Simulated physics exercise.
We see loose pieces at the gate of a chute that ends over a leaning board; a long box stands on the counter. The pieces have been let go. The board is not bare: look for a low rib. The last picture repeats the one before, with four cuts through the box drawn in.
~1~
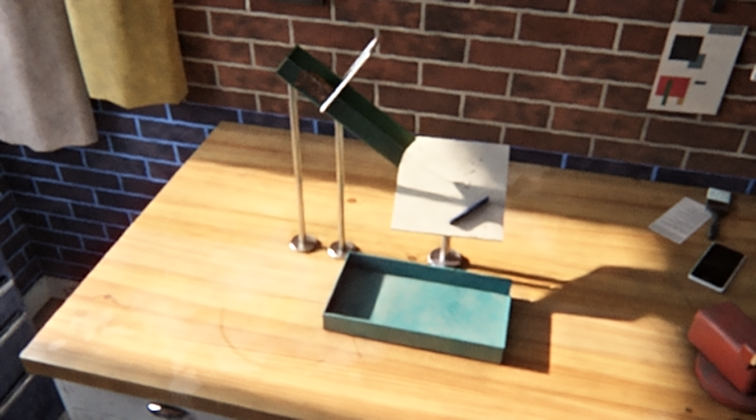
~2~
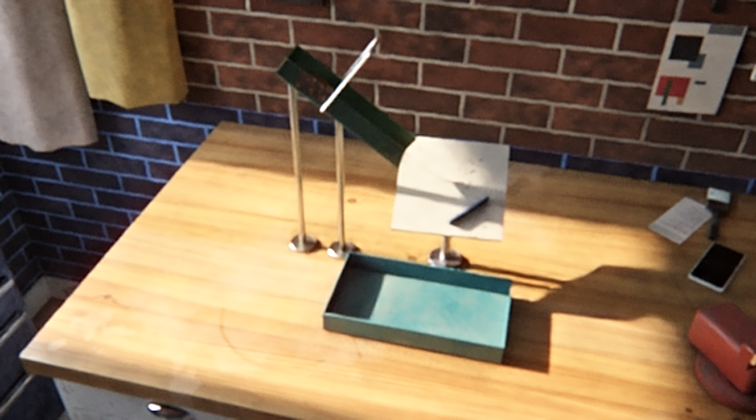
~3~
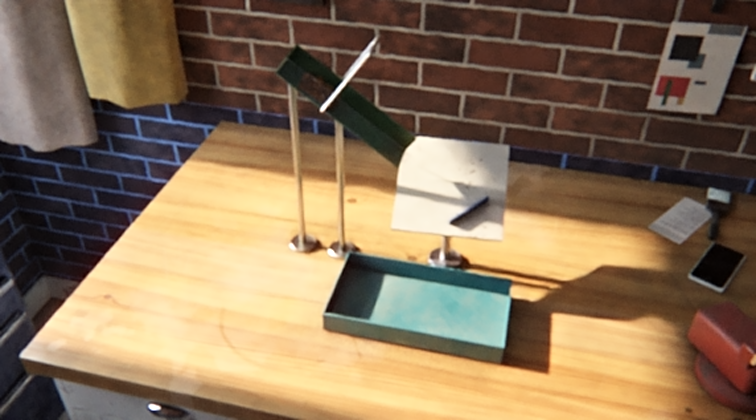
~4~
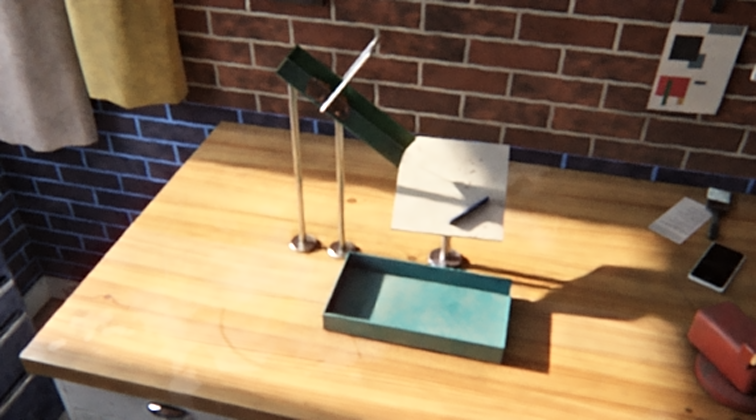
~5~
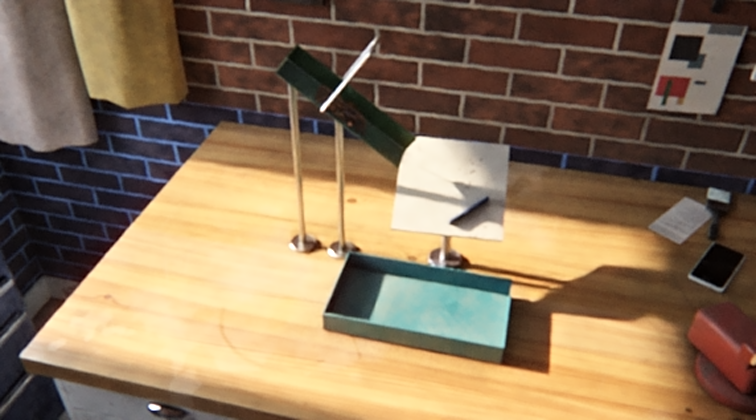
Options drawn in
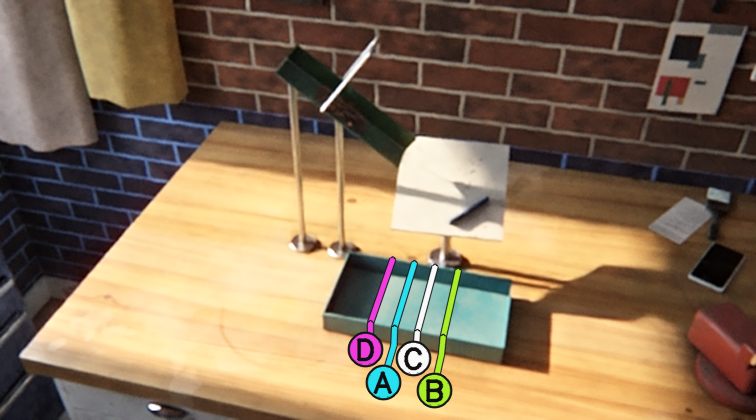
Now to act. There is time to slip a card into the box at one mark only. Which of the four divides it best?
Best: C.
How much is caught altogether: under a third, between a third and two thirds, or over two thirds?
Over two thirds.
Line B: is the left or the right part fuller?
Left.
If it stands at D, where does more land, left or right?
Right.
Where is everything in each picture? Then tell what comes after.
The first frame shows load behind the gate at (317, 85), cereal balls; lip of the chute at (402, 160), sloping fairly steeply.
The second frame shows middle of the board at (452, 186), tilted fairly steeply; middle of its low edge at (446, 235); of its high edge at (457, 140).
The third frame shows front corners of the box at (323, 313) and (503, 347), empty; front of the load at (336, 104).
The fourth frame shows middle of the load at (331, 97); its front at (347, 115), about a quarter of the way to the lip; rib from (488, 197) to (449, 221).
The fifth frame shows middle of the load at (343, 105); its front at (363, 133), about half of the way to the lip.
On the marked copy, line A crosses the front rim at (394, 327); line B crosses the front rim at (443, 336); line C crosses the front rim at (417, 331); line D crosses the front rim at (370, 322).
With A, of what is caught, a stray few on the left of the divider, nearly all on the right.
With B, of what is caught, nearly all on the left of the divider, a small part on the right.
With C, of what is caught, about half on the left of the divider, about half on the right.
With D, of what is caught, none on the left of the divider, all on the right.
